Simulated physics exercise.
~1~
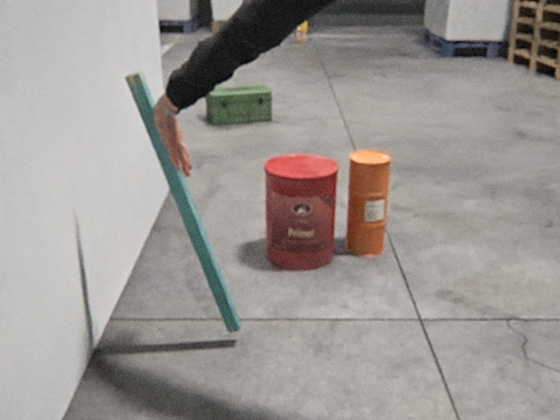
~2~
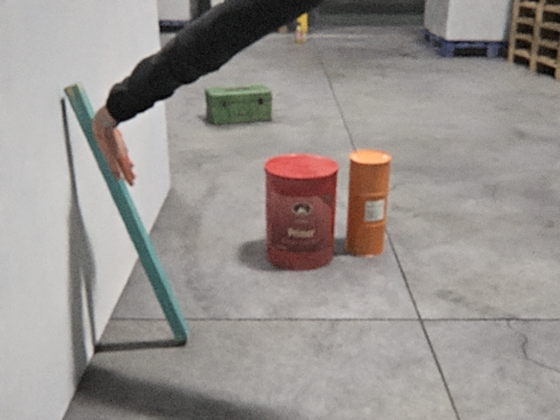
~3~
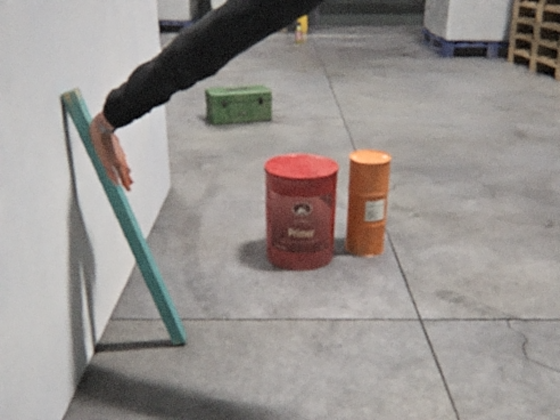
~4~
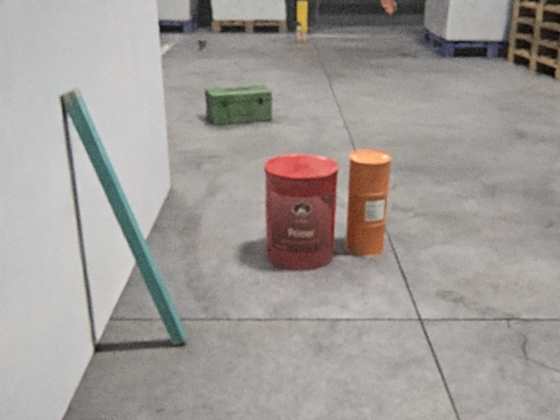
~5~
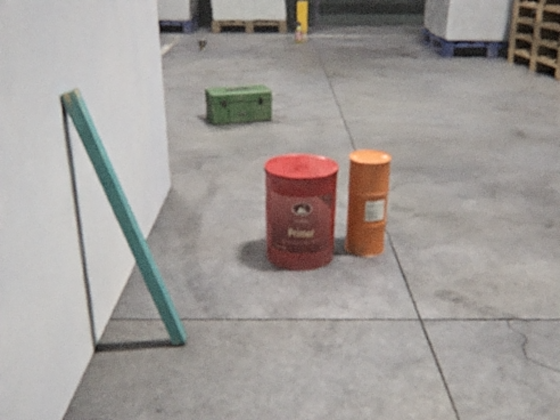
A turquoise pole is being leant against a pale wall on the left of a grey concrete floor, seen from a fixed, slightly raised viewpoint. A red pail stands near the middle with an orange canister just to its right, while a green box sits farther back and pallets line the far end. A dark-sleeved arm reaches in from above and moves the pole left until its top rests on the wall. The hand stays beside it briefly, then lets go and draws back out of view. The pole remains leaning, and the pail and canister stay in place.
